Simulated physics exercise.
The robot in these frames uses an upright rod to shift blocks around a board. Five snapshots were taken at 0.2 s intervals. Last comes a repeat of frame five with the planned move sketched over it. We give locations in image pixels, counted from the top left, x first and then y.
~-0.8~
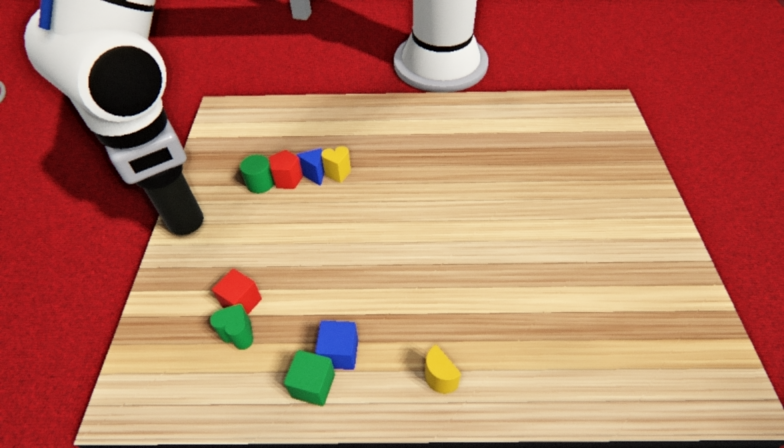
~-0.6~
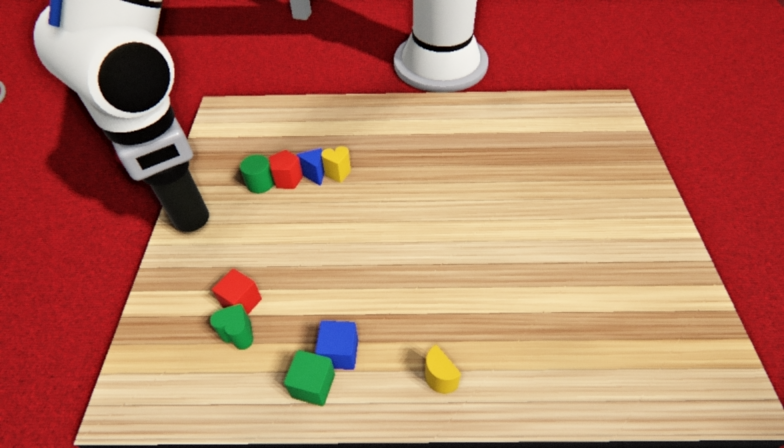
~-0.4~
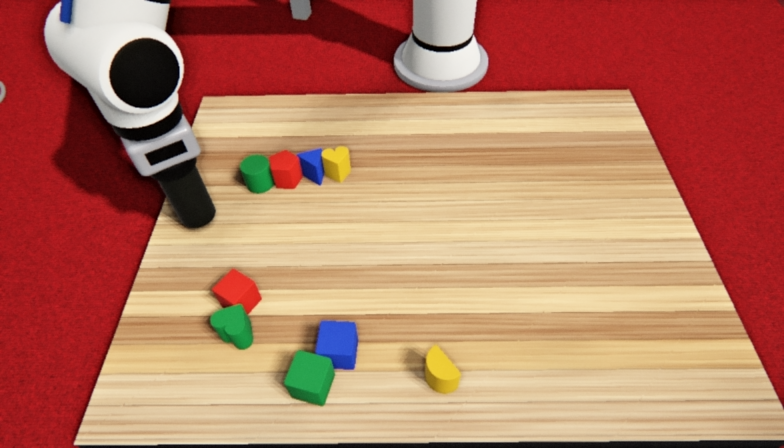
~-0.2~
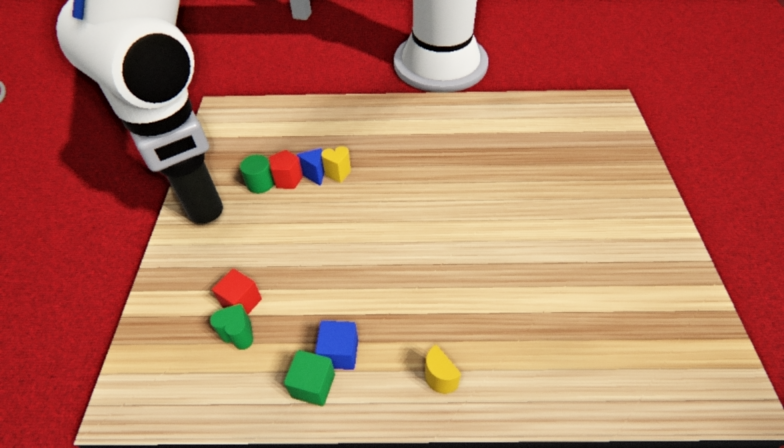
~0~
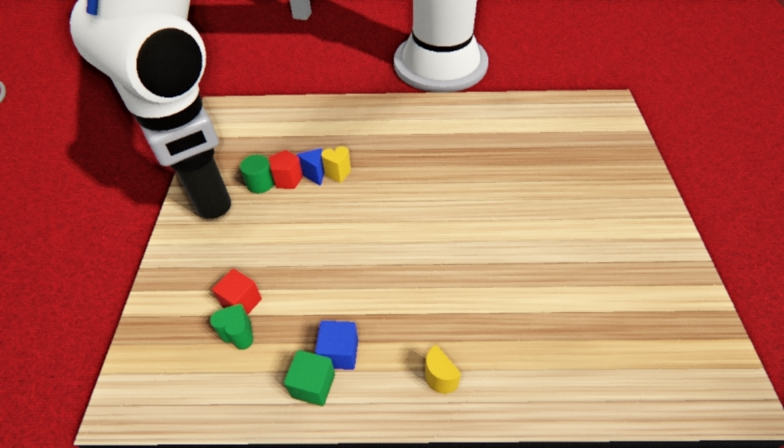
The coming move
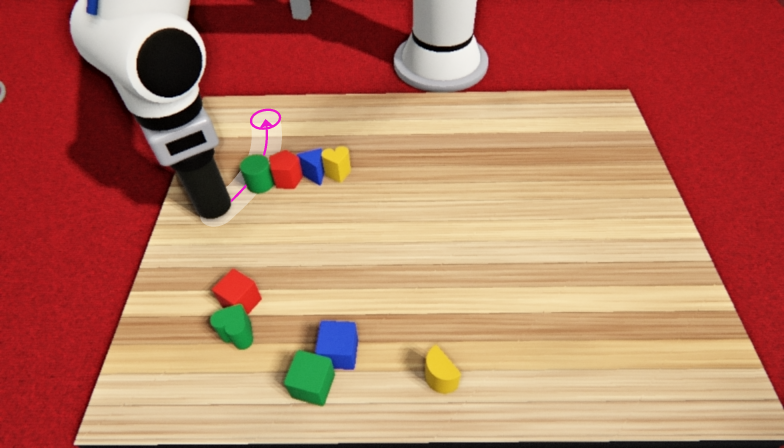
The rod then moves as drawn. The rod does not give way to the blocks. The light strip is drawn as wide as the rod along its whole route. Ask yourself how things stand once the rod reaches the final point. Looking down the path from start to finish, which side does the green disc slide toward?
Over to the right.
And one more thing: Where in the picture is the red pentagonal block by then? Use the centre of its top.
Final place: (303, 152).
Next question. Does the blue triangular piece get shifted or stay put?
Well, the blue triangular piece shifts from its place.
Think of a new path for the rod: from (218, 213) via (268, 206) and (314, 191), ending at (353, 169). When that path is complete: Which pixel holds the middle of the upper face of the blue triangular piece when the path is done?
Most likely (323, 144).
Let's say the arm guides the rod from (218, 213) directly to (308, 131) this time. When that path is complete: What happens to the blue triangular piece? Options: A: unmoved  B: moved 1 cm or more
B (moved 1 cm or more)
Drawn move, from (218, 213) via (250, 181) and (266, 148), ending at (266, 119).
The first path, step by step. One third of the way, rod at (248, 173); green disc at (273, 149); red pentagonal block at (298, 154), turned 30° clockwise; blue triangular piece at (320, 153), turned 30° clockwise; yellow heart at (344, 155).
Two thirds of the way, rod at (264, 141); green disc at (287, 136); red pentagonal block at (303, 152), turned 45° clockwise; blue triangular piece at (324, 153), turned 45° clockwise; yellow heart at (348, 157).
At the end, rod at (264, 112); green disc at (287, 136); red pentagonal block at (303, 152), turned 45° clockwise; blue triangular piece at (324, 153), turned 45° clockwise; yellow heart at (348, 157).
